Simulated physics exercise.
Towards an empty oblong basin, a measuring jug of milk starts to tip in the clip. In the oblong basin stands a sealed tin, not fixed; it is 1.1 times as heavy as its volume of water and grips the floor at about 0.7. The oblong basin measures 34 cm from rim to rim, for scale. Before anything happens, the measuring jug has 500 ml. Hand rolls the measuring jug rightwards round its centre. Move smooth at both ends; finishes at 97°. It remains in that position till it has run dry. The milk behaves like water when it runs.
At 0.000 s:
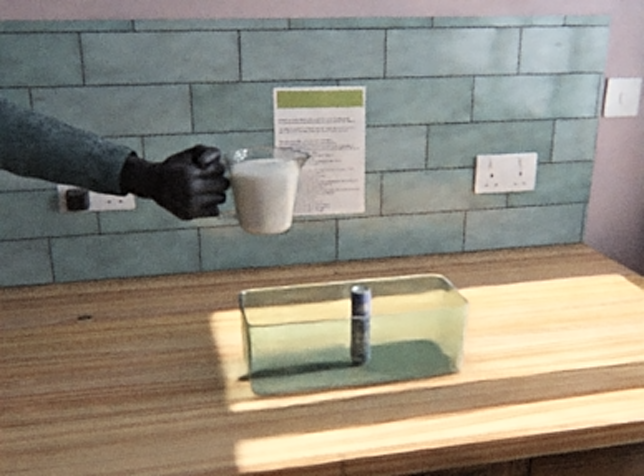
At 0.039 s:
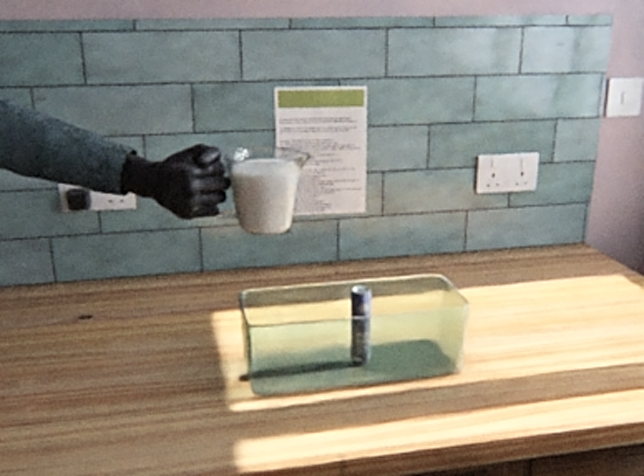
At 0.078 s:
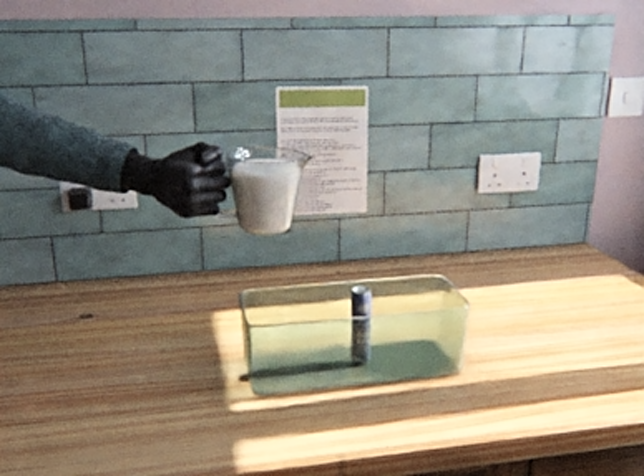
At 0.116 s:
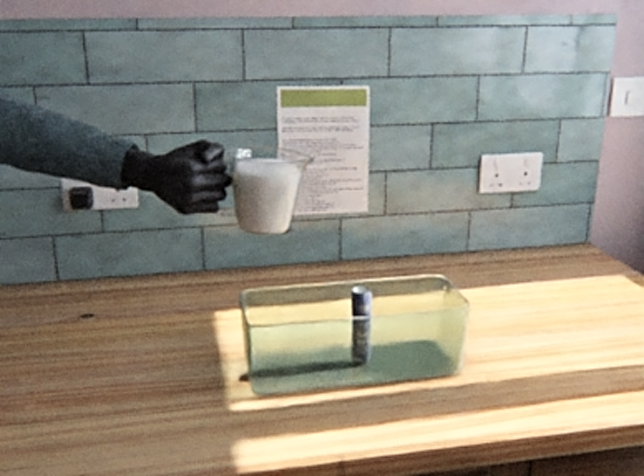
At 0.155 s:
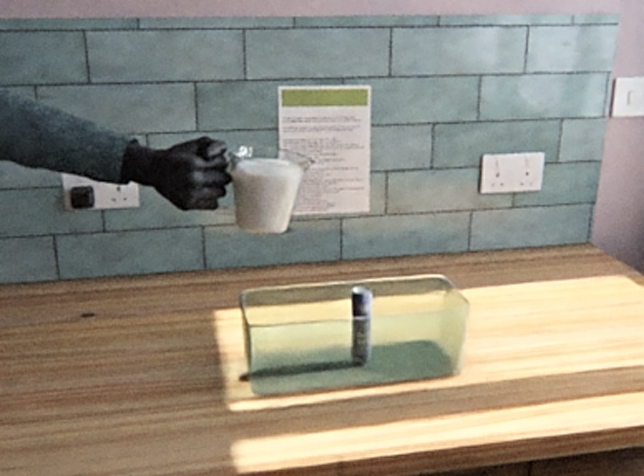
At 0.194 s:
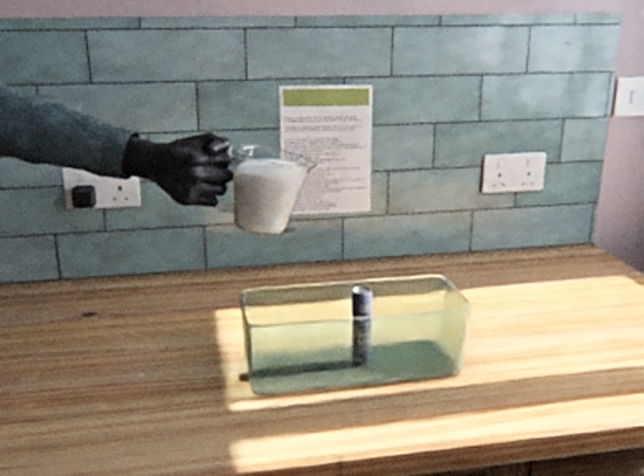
A gloved hand slowly tilting a glass jug of milk slightly rightwards above a clear oblong basin with a tin standing inside.
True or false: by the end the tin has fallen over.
True.
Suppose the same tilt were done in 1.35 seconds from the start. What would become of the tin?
In that case the tin overturns.
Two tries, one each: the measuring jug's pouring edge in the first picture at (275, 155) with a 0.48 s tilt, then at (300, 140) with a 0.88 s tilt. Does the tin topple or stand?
Run one: It does not tip. Run two: It tumbles.
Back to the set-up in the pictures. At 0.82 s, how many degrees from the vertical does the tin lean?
The tilt comes to near 0°.
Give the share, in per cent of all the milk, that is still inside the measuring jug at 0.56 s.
Still held: Roughly 74 % of the total.
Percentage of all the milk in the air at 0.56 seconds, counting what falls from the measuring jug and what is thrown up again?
Some 24 per cent, I reckon.
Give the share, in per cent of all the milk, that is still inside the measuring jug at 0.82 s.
22 per cent or thereabouts.
Then, 0.56 s in, the tilt is 66° and 74 per cent is still to pour; the tin stands where it began.
Then, 0.82 s in, the tilt is 95° and 21 per cent is still to pour; the tin stands where it began.
Then, 1.10 s in, the tilt is 97° and 1 per cent is still to pour; the tin leans 50°.
Then, 1.40 s in, the tilt is 97° and 0 per cent is still to pour; the tin lies on its side.
Finally, the tin lies on its side.
